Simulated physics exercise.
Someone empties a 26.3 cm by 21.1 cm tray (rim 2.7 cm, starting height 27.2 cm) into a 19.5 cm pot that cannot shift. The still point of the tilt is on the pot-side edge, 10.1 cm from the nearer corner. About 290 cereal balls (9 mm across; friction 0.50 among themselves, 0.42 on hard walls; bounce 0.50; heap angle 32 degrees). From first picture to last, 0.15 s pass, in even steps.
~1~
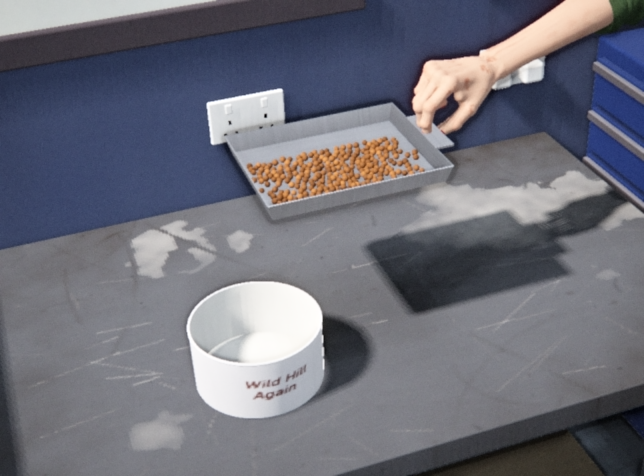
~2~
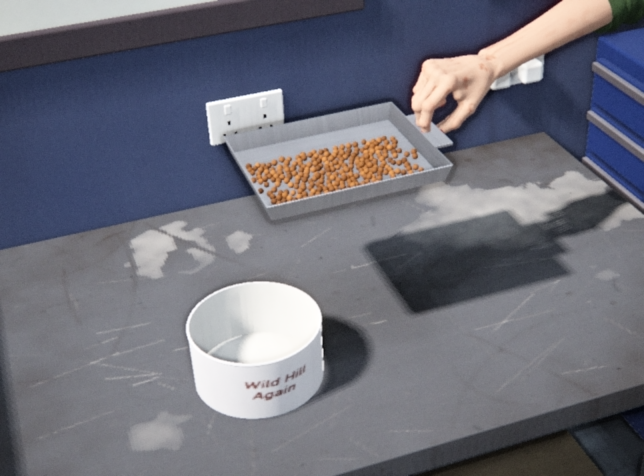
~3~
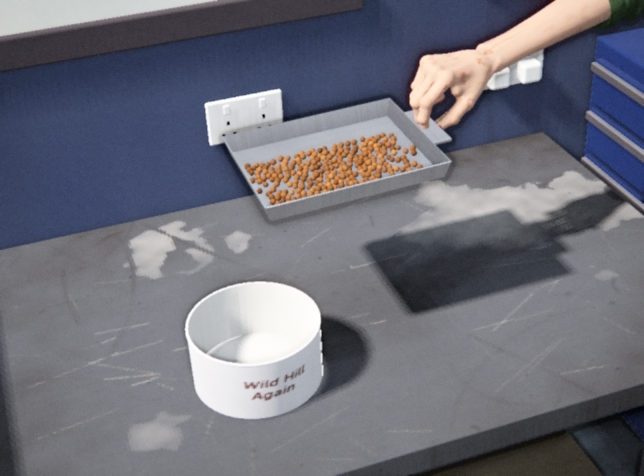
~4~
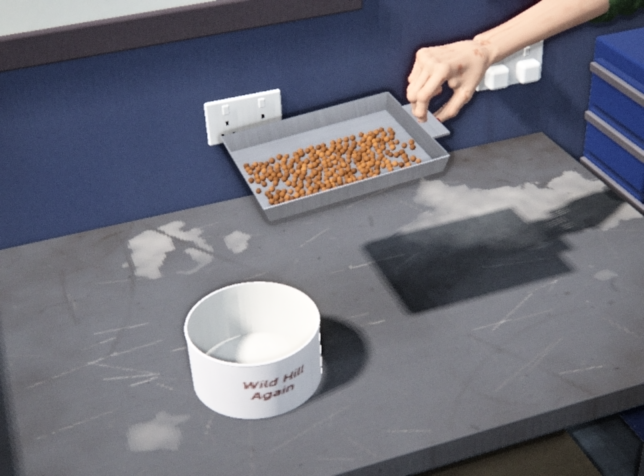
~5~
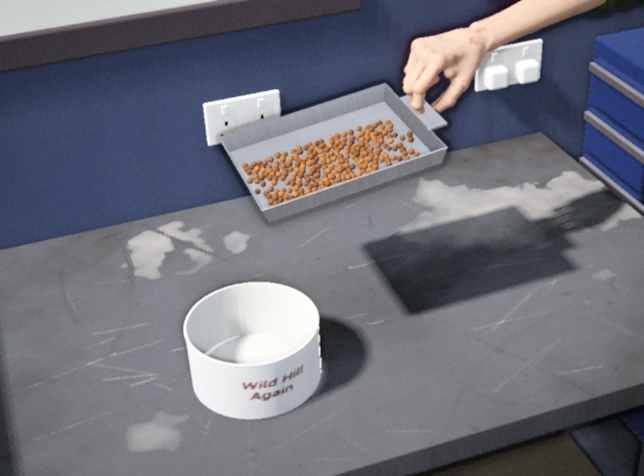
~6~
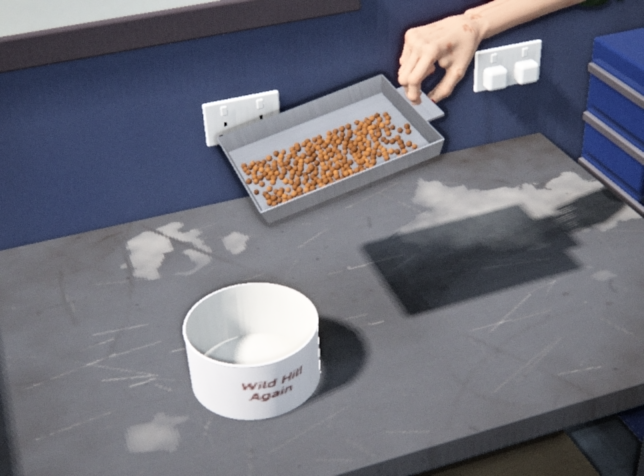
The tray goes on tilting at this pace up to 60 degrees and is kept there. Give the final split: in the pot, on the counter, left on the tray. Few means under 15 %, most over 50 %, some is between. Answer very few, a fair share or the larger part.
Pot very few, counter very few, tray the larger part.
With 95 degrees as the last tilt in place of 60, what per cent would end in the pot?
Then about 70 per cent.
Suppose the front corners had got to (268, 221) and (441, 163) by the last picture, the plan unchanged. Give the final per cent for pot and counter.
Pot 5, counter 0.
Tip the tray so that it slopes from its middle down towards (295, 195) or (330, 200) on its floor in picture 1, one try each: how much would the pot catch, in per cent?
Some 10 and 0 per cent.
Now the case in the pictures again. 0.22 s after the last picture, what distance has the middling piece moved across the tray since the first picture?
Roughly 2 cm.
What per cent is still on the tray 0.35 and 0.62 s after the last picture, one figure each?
About 100, 100.
Then, 0.22 s after the last picture, tilt 36 degrees; the tray holds 100 %, the pot 0 %.
Then, 0.35 s after the last picture, tilt 53 degrees; the tray holds 100 %, the pot 0 %.
Then, 0.62 s after the last picture, tilt 60 degrees; the tray holds 100 %, the pot 0 %.
In the end, pot 10 %, counter 0 %, tray 90 %.
